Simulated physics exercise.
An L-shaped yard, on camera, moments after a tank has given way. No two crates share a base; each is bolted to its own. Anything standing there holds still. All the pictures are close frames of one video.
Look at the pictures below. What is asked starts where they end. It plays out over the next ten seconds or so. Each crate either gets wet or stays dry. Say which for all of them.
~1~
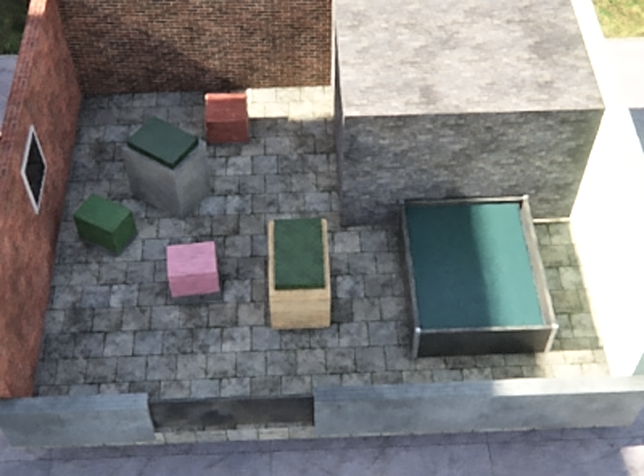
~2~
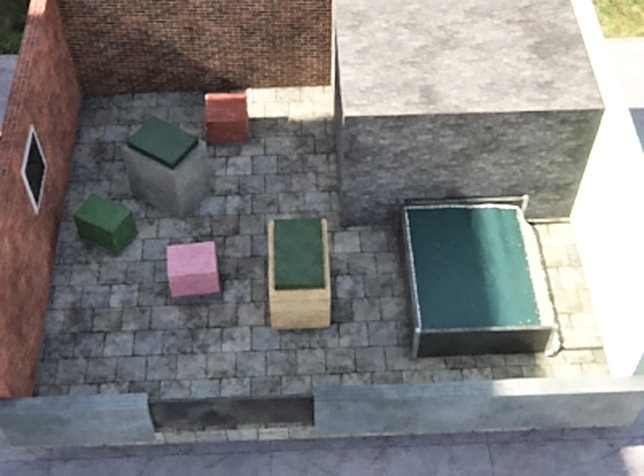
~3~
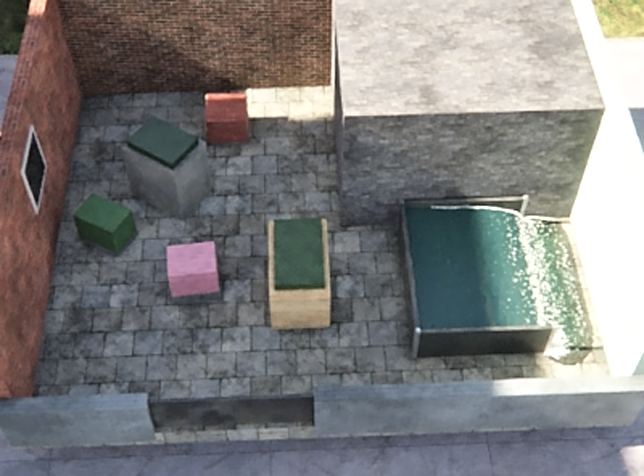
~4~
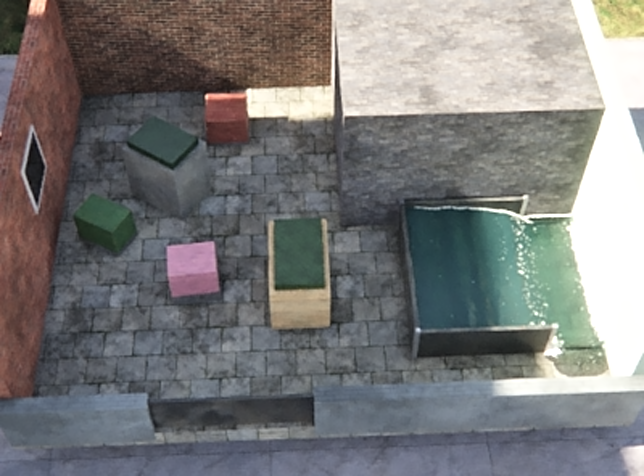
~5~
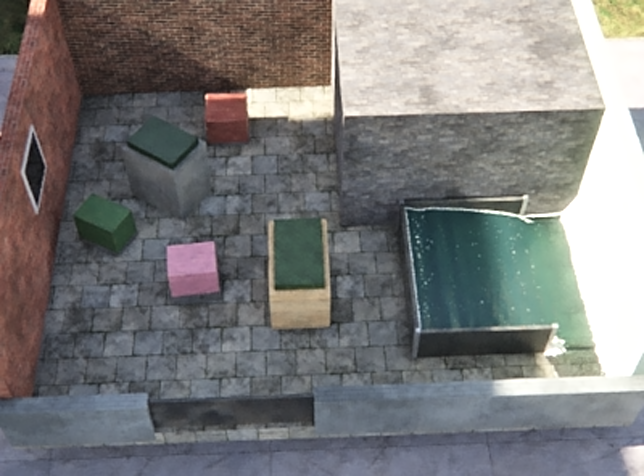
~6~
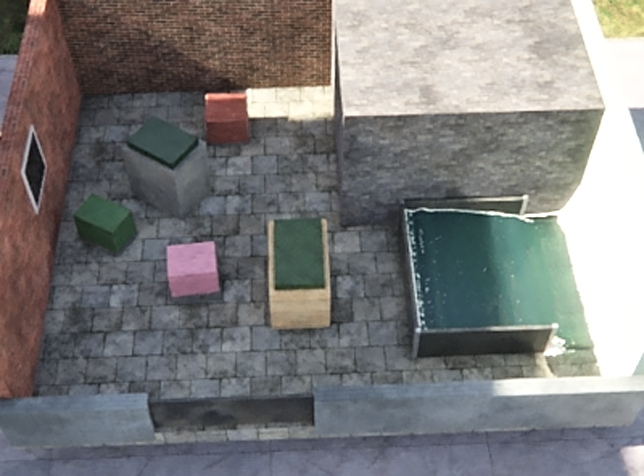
The green crate gets wet; the red crate stays dry; the pink crate stays dry.
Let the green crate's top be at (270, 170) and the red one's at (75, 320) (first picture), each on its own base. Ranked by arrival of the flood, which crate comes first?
That is the one in pink.
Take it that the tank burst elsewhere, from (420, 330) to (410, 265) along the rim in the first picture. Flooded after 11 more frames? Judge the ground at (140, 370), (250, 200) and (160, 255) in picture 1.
Drenched; spared; spared.
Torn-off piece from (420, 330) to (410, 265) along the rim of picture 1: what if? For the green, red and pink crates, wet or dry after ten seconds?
My guess is green crate goes wet, red crate goes wet, and pink crate remains untouched.
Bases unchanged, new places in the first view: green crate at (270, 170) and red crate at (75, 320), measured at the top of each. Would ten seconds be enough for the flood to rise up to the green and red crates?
In short: Green crate keeps dry; red crate is wetted.
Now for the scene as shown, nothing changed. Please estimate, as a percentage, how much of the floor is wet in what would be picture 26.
It comes to roughly 30 in a hundred.
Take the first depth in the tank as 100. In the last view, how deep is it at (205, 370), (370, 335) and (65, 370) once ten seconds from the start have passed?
Around 6, 2 and 25 percent, in that order.
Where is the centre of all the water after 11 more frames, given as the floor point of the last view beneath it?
I'd put my finger on (511, 301).
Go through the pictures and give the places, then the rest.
The first frame shows still water in the water tank at (474, 264).
In the second frame, water pours out at (532, 278) and has run to (554, 351).
In the third frame, water pours out at (532, 279) and has run to (572, 361).
In the fourth frame, the front is at (604, 363), out from the gap at (531, 279).
In the fifth frame, water pours out at (531, 280) and has run to a hidden place.
In the sixth frame, the front is at a hidden place, out from the gap at (531, 280).
A moment on, water covers 10 % of the floor; the green crate not reached, the red crate not reached, the pink crate not reached.
Next, water covers 15 % of the floor; the green crate not reached, the red crate not reached, the pink crate not reached.
Then, water covers 30 % of the floor; the green crate not reached, the red crate not reached, the pink crate water round its plinth.
Later, water covers 50 % of the floor; the green crate water round its plinth, the red crate not reached, the pink crate water round its plinth.
In the end, water covers 75 % of the floor; the green crate was topped, the red crate stayed above the water, the pink crate stayed above the water.
